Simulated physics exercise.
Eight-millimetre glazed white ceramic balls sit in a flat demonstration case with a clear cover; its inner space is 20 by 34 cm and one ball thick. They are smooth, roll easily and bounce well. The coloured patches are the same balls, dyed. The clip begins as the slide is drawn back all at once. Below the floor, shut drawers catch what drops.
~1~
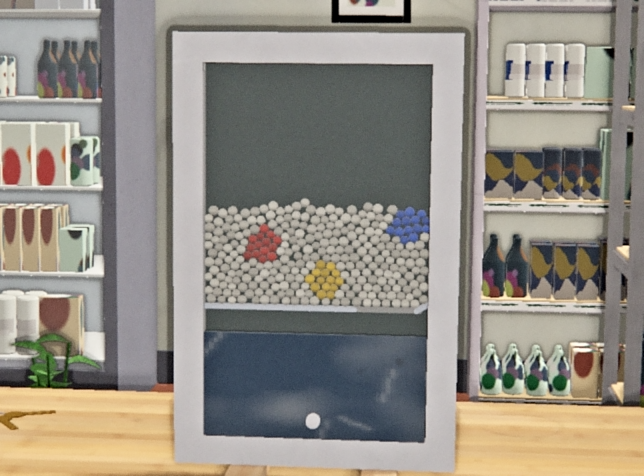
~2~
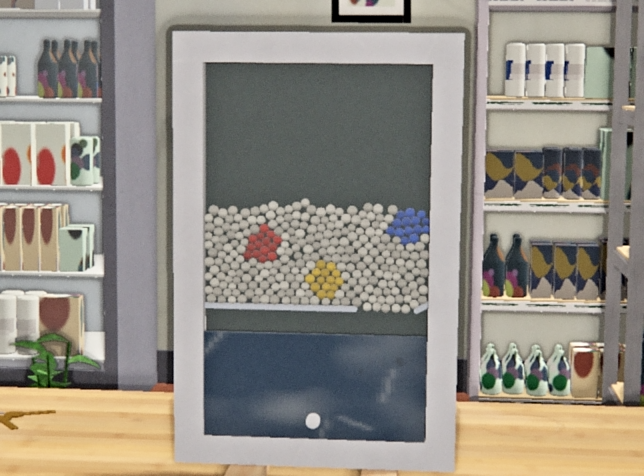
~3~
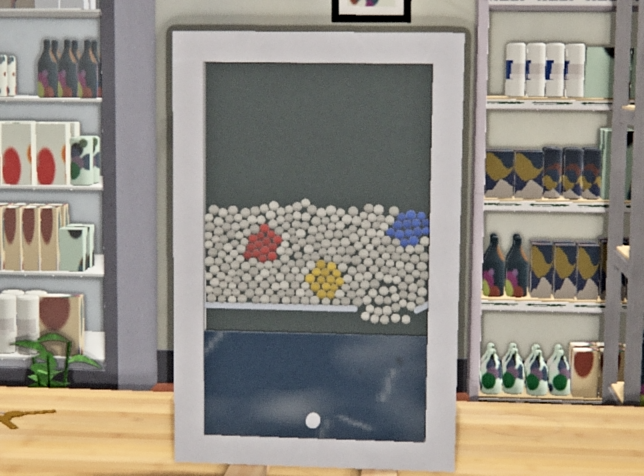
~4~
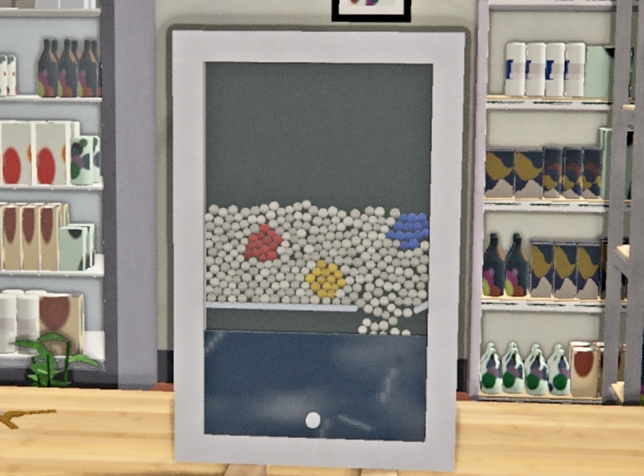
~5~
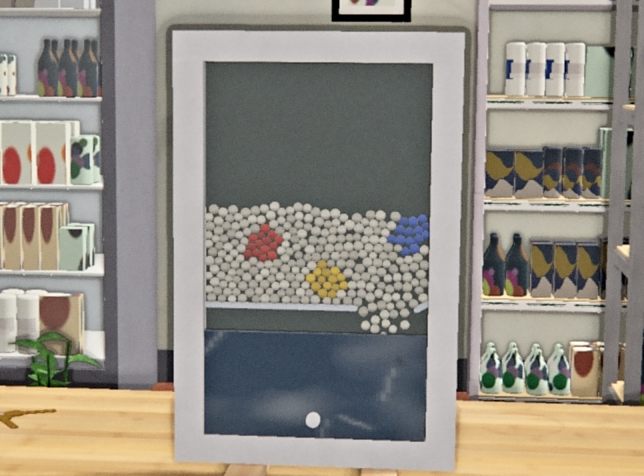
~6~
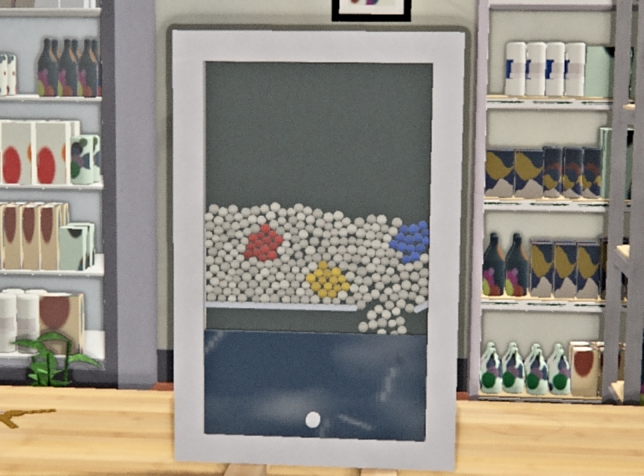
At the start, small white balls with red, yellow and blue patches fill the lower part of a clear-fronted case above a pale floor. A gap opens at the floor's right, and white balls drop through it while the blue patch sinks slightly and the red patch barely moves.
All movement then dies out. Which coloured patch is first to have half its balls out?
First out: Blue.
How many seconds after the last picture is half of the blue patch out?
Near 0.2 s.
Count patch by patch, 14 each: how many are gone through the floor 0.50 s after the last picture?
Blue 12, red 0, yellow 10.
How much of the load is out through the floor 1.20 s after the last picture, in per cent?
About 75 per cent.
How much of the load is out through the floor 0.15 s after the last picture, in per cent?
Some 25 per cent.
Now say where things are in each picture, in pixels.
The first frame shows about 290 balls; balls' middle (315, 257); blue patch (410, 225); red patch (263, 246); yellow patch (325, 280); slide (352, 309) to (420, 311).
The second frame shows balls' middle (315, 257); 0 out.
The third frame shows balls' middle (315, 257); 8 out.
The fourth frame shows balls' middle (315, 257); 14 out.
The fifth frame shows balls' middle (316, 257); 20 out.
The sixth frame shows balls' middle (317, 258); 28 out; blue patch (412, 241); red patch (263, 245); yellow patch (328, 281); wall ends (417, 310) to (431, 302).
Then, 0.15 s later than the last picture, 25 % are out; out of 14, blue 0, red 0, yellow 0.
Then, 0.50 s later than the last picture, 55 % are out; out of 14, blue 13, red 0, yellow 10.
Then, 1.20 s later than the last picture, 75 % are out; out of 14, blue 14, red 8, yellow 14.
All still 3.9 s after it, 85 % are out; out of 14, blue 14, red 13, yellow 14; half out at blue 0.24 s, red 1.05 s, yellow 0.45 s.
